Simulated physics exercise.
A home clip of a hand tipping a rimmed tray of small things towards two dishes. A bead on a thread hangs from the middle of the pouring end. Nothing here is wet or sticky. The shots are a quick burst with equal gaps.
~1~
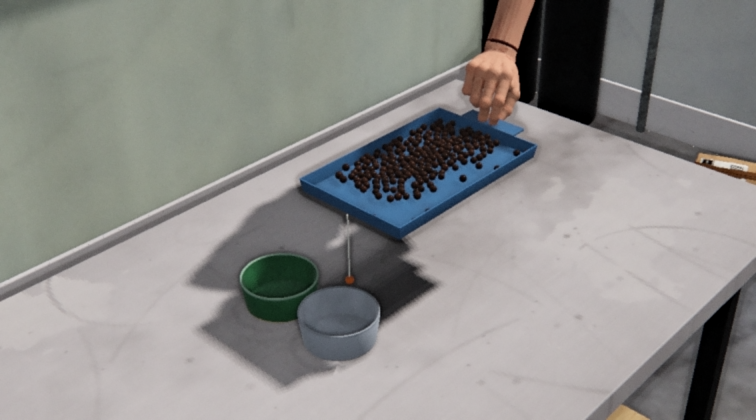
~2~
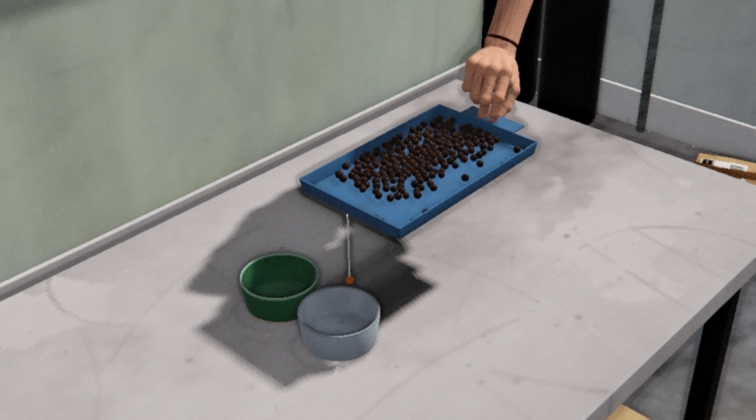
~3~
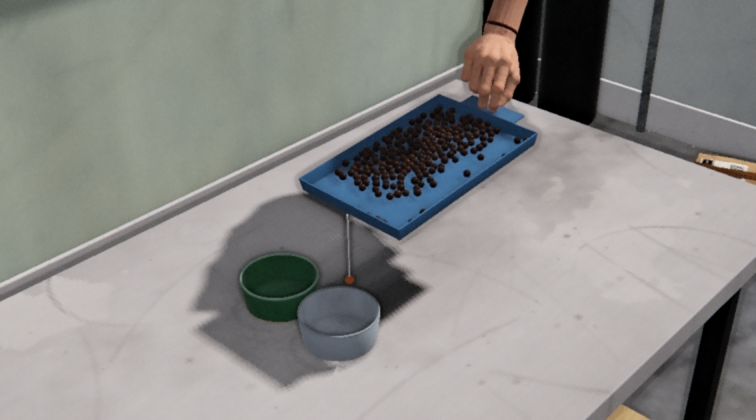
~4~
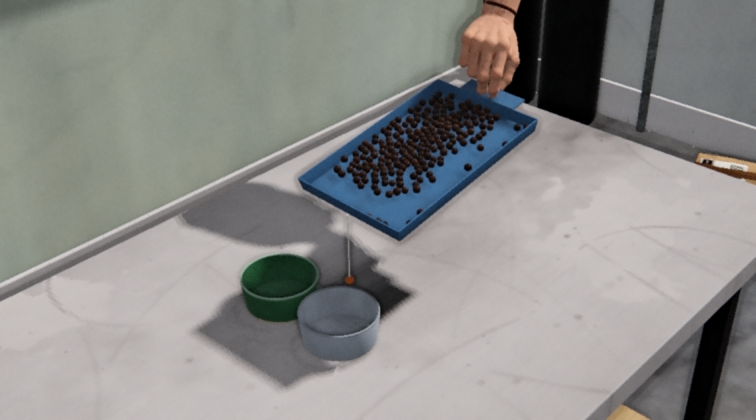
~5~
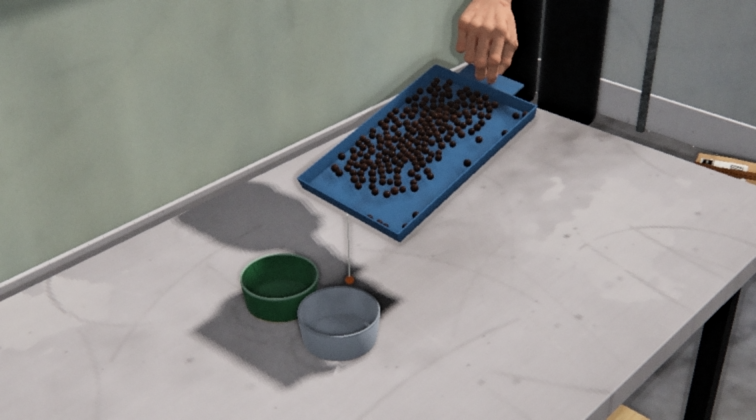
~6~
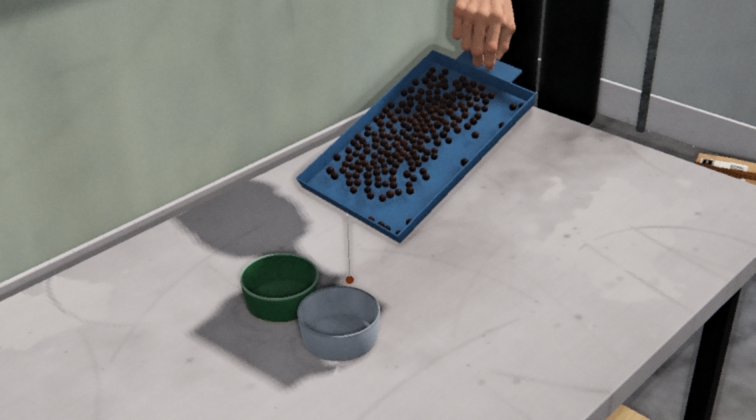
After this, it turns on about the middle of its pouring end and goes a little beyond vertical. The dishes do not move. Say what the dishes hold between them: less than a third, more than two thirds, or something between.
In the dishes lies from one third to two thirds of it.
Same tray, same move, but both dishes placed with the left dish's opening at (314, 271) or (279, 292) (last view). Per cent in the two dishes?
About 30 and 70 per cent.
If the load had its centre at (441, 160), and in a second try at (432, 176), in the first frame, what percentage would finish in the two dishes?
First some 40, then 50 per cent.
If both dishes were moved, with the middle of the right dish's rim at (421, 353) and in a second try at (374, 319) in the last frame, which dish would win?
First left, then right.
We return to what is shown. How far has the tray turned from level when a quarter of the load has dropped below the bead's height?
Around 70° of tilt.
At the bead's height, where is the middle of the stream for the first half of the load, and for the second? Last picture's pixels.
Around (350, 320) and then (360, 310).
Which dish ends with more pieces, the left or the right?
The winner is the right dish.
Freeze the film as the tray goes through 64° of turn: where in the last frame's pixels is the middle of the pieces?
Roughly at (366, 221).
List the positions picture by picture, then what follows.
In the first picture, corners of the pouring end (303, 178) and (400, 226), level; middle of the load (422, 161), chocolate balls; left dish (251, 304); right dish (310, 341); bead on its thread (350, 280).
In the second picture, corners of the pouring end (303, 178) and (399, 226), level; middle of the load (422, 159).
In the third picture, corners of the pouring end (302, 178) and (399, 228), tipped barely, lowest at the right corner; middle of the load (422, 153).
In the fourth picture, corners of the pouring end (301, 178) and (398, 230), tipped a little, lowest at the right corner; middle of the load (421, 145), just a few on the move.
In the fifth picture, corners of the pouring end (300, 178) and (398, 231), tipped clearly, lowest at the right corner; middle of the load (419, 139), about a tenth on the move.
In the sixth picture, corners of the pouring end (299, 178) and (397, 233), tipped clearly, lowest at the right corner; middle of the load (414, 135), every one on the move; left dish (251, 304); right dish (310, 341).
Just after the last frame, tray tipped steeply; roughly two thirds on the tray; about a tenth in the right dish; just a few in the left dish; just a few outside both; roughly a quarter in the air.
A moment on, tray tipped past a quarter turn; about a tenth on the tray; roughly a third in the right dish; just a few in the left dish; roughly a third outside both; roughly a quarter in the air.
Further on, tray tipped past a quarter turn; roughly half in the right dish; just a few in the left dish; roughly half outside both.
When it is over, tray tipped past a quarter turn; roughly half in the right dish; just a few in the left dish; roughly half outside both.
